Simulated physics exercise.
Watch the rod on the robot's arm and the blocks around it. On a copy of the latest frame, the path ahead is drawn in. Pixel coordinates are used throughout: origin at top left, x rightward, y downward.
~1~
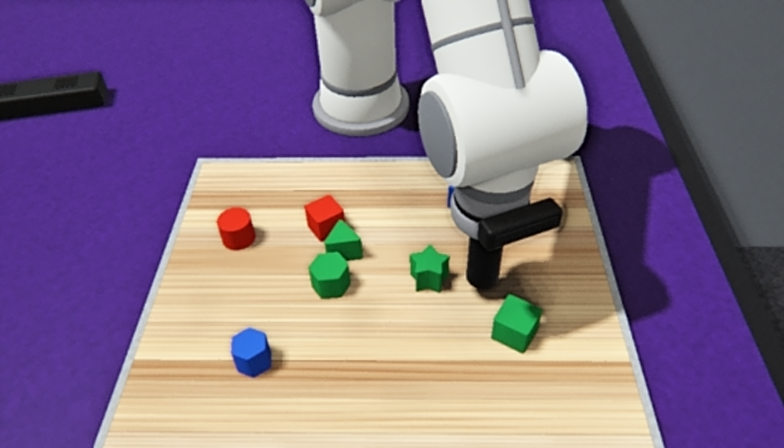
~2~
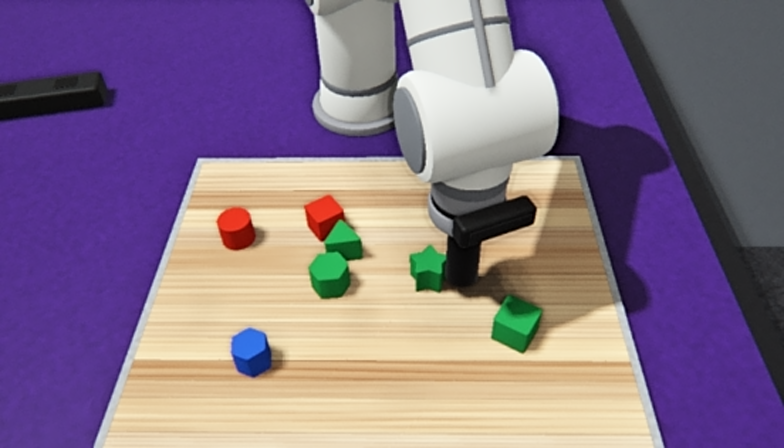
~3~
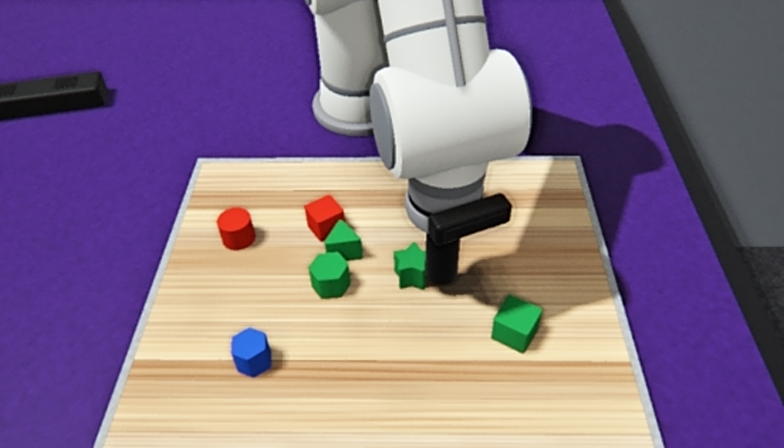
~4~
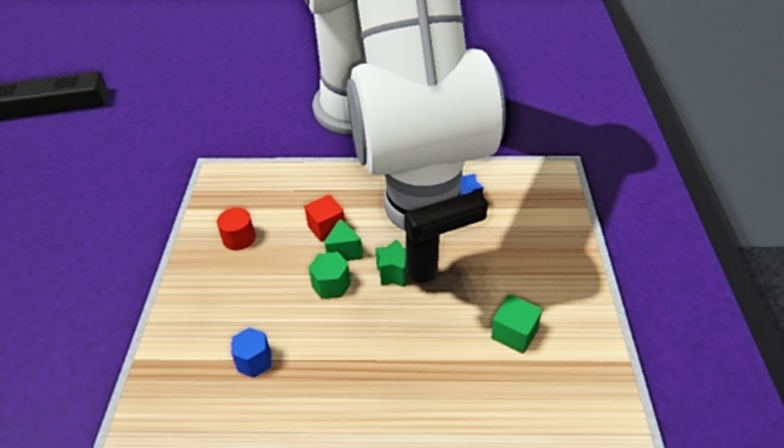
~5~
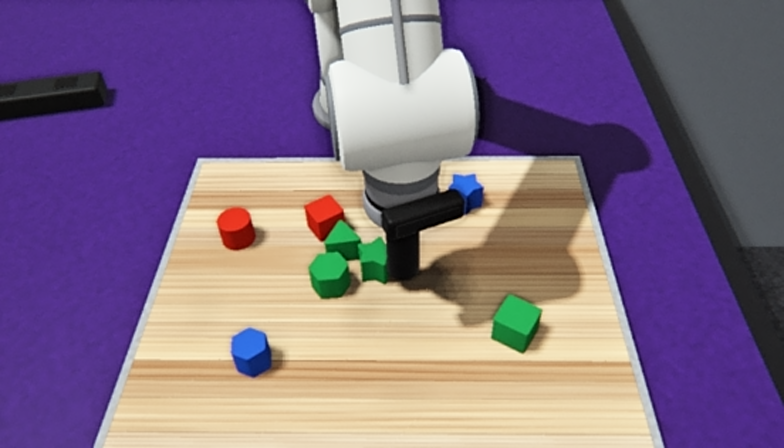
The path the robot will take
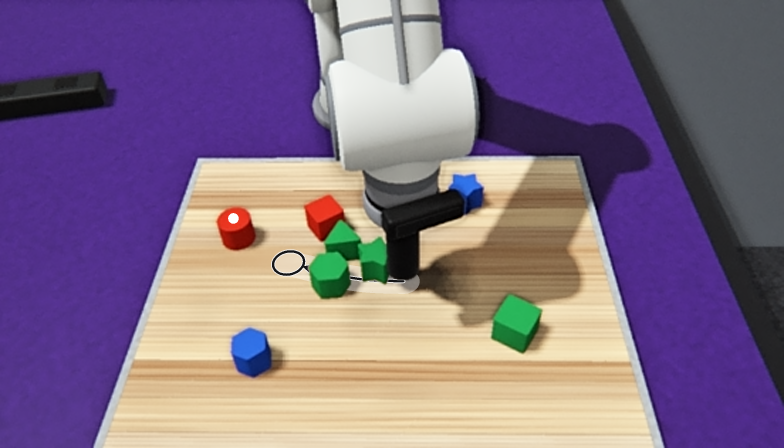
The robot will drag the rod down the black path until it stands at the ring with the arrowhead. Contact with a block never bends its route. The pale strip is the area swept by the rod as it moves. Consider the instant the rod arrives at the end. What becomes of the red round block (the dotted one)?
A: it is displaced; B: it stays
The correct letter is B.
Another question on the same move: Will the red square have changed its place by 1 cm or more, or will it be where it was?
By the last moment of the path, the red square has shifted.
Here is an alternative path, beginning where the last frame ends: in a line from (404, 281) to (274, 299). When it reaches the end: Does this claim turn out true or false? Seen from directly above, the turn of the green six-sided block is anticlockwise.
That statement is not accurate.
The drawn path runs from (404, 281) by way of (344, 276) to (289, 263); the dot is on the red round block.
On the path given first. One third of the way, rod at (362, 267); red square at (322, 203), turned 15° anticlockwise; green six-sided block at (322, 266), turned 20° anticlockwise; green triangular block at (332, 222), turned 20° clockwise; green star-shaped block at (341, 242), turned 25° clockwise.
Two thirds of the way, rod at (323, 259); red square at (315, 193); green six-sided block at (293, 269), turned 70° anticlockwise; green triangular block at (321, 211), turned 30° clockwise; green star-shaped block at (316, 231), turned 45° clockwise.
At the end, rod at (286, 250); red round block not moved; red square at (314, 190); green six-sided block at (281, 270), turned 95° anticlockwise; green triangular block at (320, 208), turned 50° clockwise; green star-shaped block at (296, 222), turned 80° clockwise.
